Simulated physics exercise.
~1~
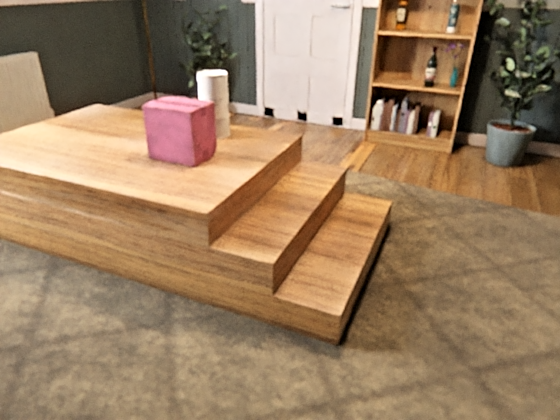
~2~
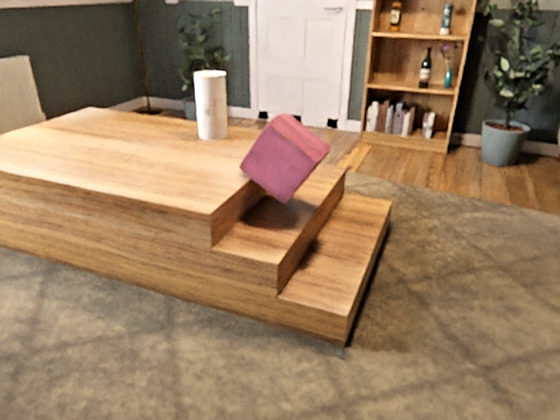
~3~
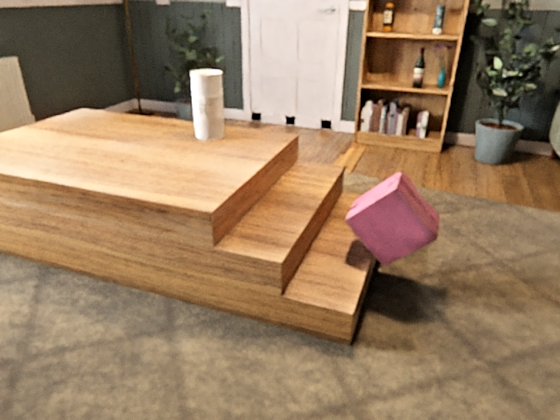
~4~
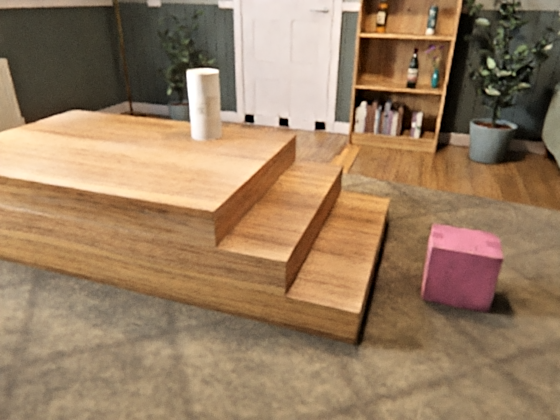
At first, a pink box and a white canister stand close together on a wooden landing at the top of a short flight of steps, with a bookcase, a door and potted plants behind. The box moves right to the edge of the landing and tilts over the upper steps, while the canister stays put. It then tumbles down to the right, tipped on a corner as it passes the lowest step. Finally, the box rests on its side on the floor, a little beyond the steps, and the canister still stands upright on the landing.
